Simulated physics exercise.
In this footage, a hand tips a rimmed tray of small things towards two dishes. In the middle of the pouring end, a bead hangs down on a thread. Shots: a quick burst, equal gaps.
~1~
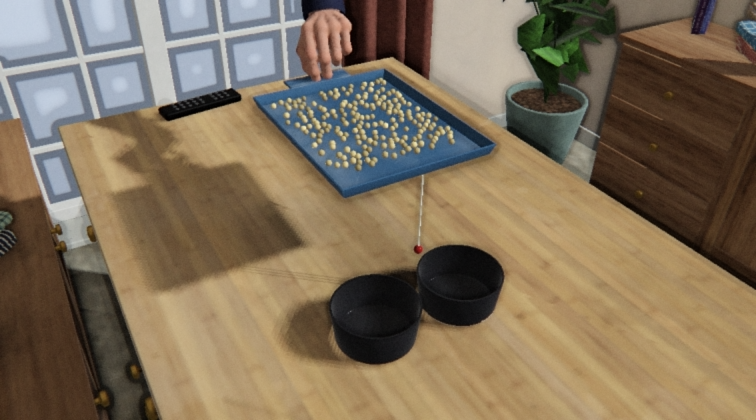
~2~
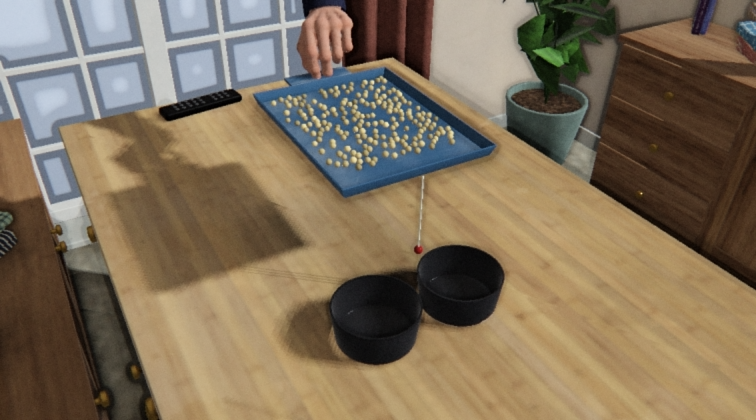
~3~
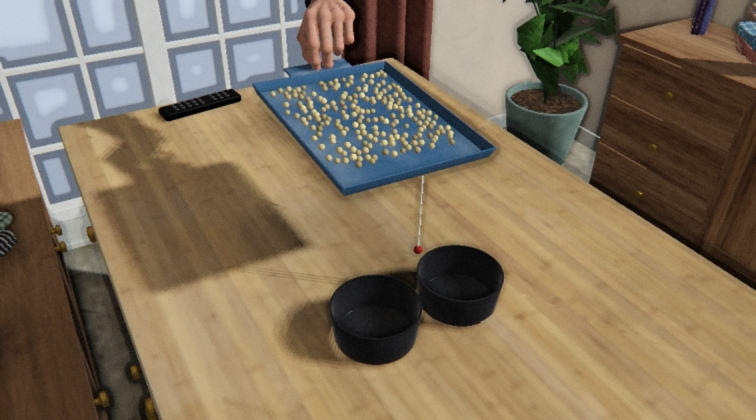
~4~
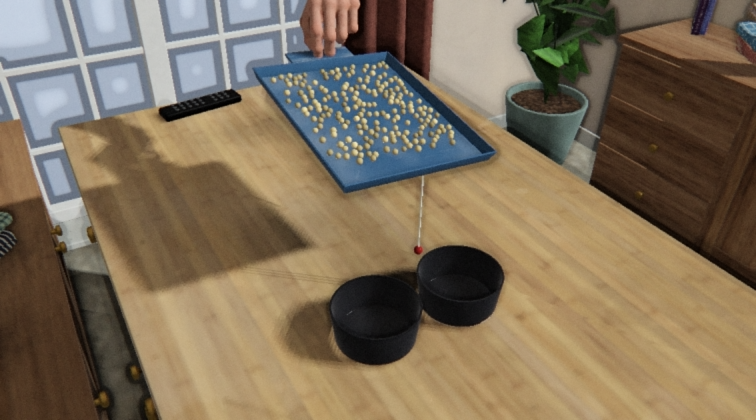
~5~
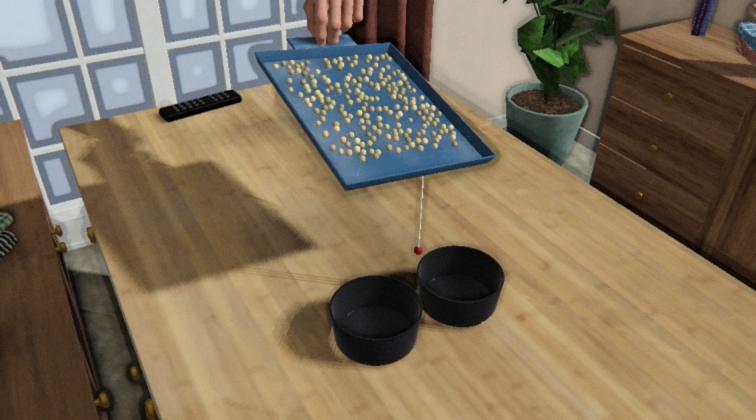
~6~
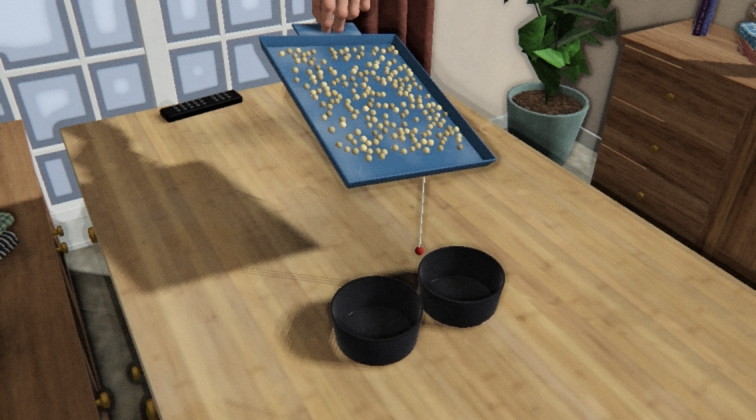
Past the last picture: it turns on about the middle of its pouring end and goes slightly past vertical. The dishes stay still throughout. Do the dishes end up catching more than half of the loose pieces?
No.
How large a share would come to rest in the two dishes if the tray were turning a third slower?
I'd say 20 percent or thereabouts.
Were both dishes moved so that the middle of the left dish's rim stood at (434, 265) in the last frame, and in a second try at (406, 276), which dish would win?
Result, first place: The righthand one; second place: The righthand one.
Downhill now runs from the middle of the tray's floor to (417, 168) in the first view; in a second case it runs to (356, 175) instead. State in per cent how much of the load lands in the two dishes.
The first gives 80 %, the second 60 %.
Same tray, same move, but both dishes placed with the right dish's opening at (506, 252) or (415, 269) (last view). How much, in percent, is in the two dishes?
Trial 1 70%, trial 2 0%.
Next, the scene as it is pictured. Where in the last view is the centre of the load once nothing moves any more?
Around (498, 275).
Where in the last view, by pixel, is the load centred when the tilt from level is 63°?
Around (474, 175).
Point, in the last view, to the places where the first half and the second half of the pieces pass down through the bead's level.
At (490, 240) for the first part, then at (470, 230) for the others.
Soon, tray tipped steeply; about two thirds on the tray; a small part in the right dish; a small part outside both; about a quarter in the air.
A while on, tray tipped past a quarter turn; a stray few on the tray; about a quarter in the right dish; about two thirds outside both; a small part in the air.
Towards the end, tray tipped past a quarter turn; about a quarter in the right dish; most outside both.
Finally, tray tipped past a quarter turn; none in the left dish; about a quarter in the right dish; most outside both.
